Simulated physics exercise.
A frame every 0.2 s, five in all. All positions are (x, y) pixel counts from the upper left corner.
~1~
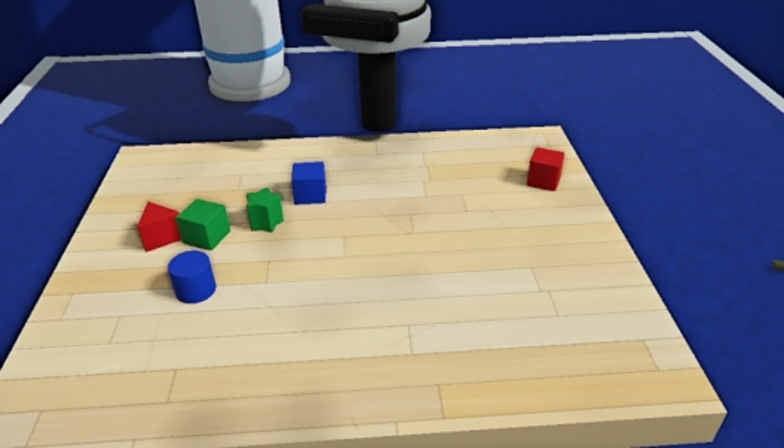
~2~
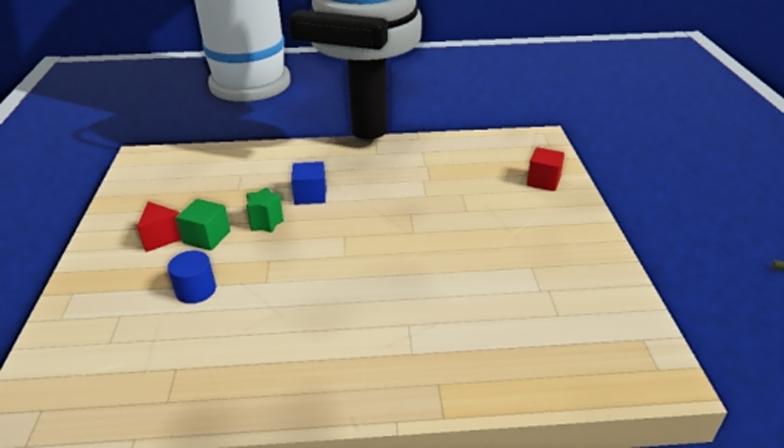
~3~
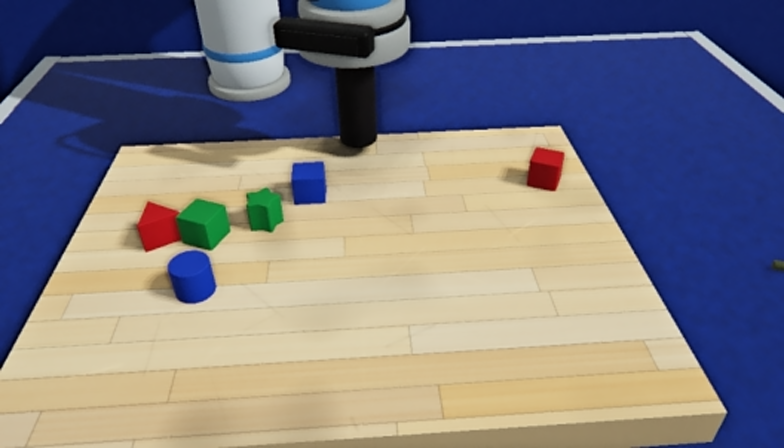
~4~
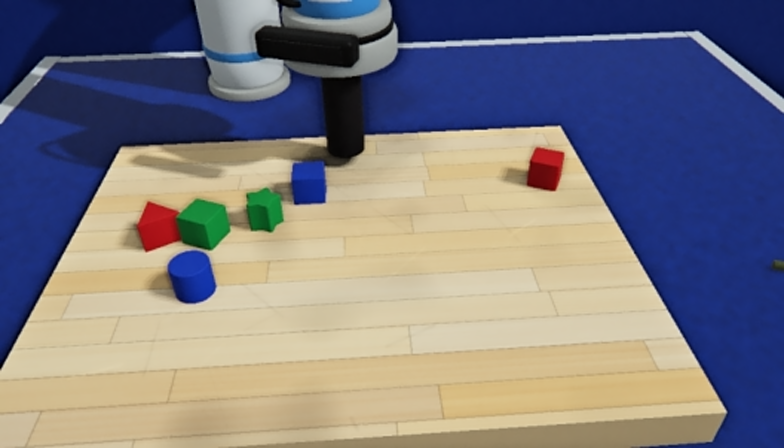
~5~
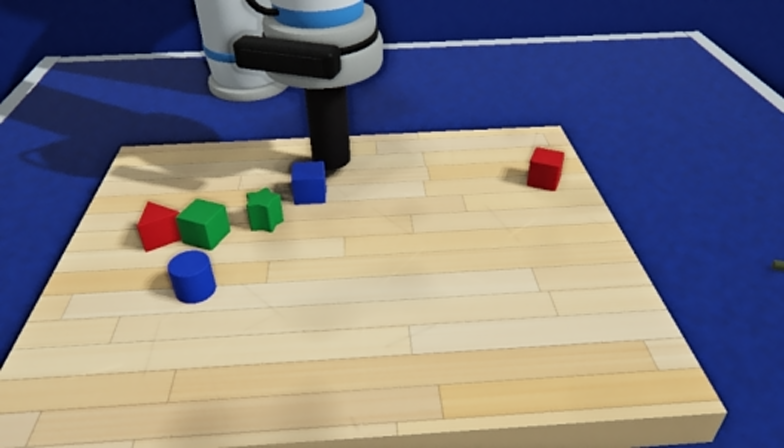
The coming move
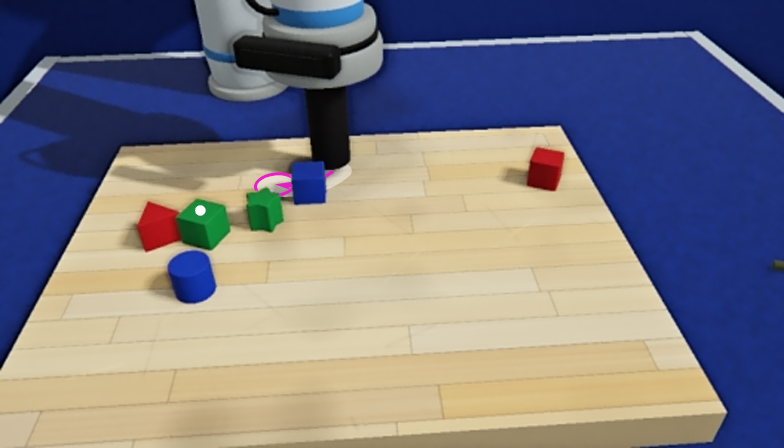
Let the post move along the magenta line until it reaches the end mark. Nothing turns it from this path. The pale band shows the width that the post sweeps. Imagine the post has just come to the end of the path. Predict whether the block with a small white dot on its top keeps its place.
The block stays on its spot.
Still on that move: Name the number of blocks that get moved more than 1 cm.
By the end of the path, one block has moved more than about a centimetre.
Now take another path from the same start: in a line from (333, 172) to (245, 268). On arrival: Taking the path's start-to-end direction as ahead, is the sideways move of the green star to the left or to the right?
Picture yourself facing from the start of the path to its end: The green star moves off to your right.
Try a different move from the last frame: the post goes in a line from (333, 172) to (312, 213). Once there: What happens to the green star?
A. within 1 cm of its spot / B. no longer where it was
B (no longer where it was)
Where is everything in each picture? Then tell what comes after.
In the first picture, lower end of the post (379, 124), tops of blocks, green square piece (200, 210), blue square piece (308, 170).
In the second picture, post (370, 131), blocks as before.
In the third picture, post (359, 139), blocks as before.
In the fourth picture, post (346, 149), blocks as before.
In the fifth picture, post (332, 160), green square piece (200, 210), blue square piece (308, 170).
The drawn path runs from (333, 172) over (317, 180) and (297, 185) to (275, 185); the dot is on the green square piece.
The first path, step by step. Halfway along, post (306, 172); blue square piece (297, 178).
At the end, post (274, 173); green square piece not moved; blue square piece (295, 180).
